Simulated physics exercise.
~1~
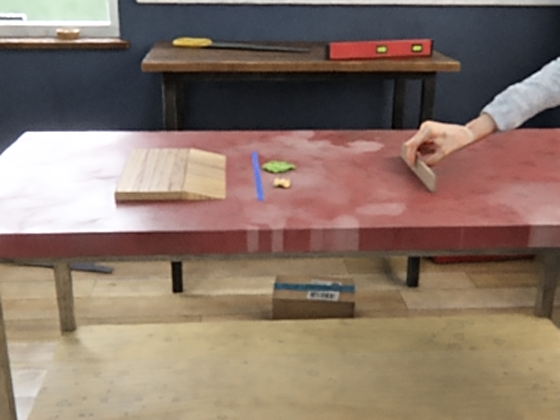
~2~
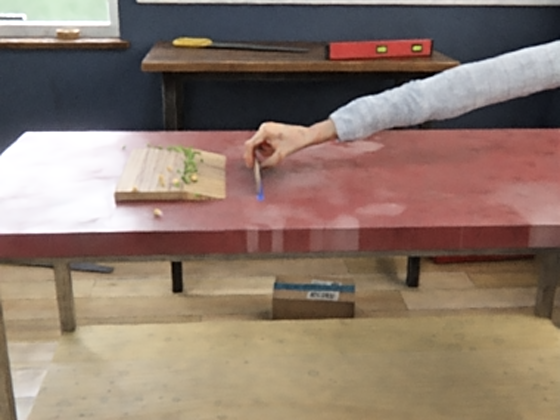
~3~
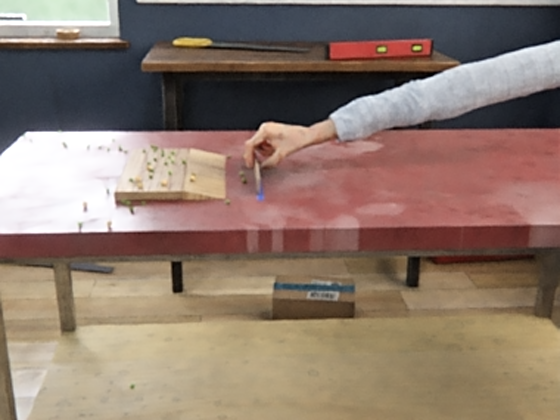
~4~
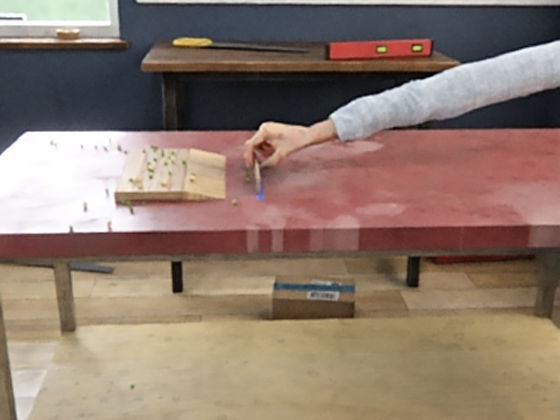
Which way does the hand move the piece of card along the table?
The hand moves the card to the left, toward the blue tape and the wooden wedge.
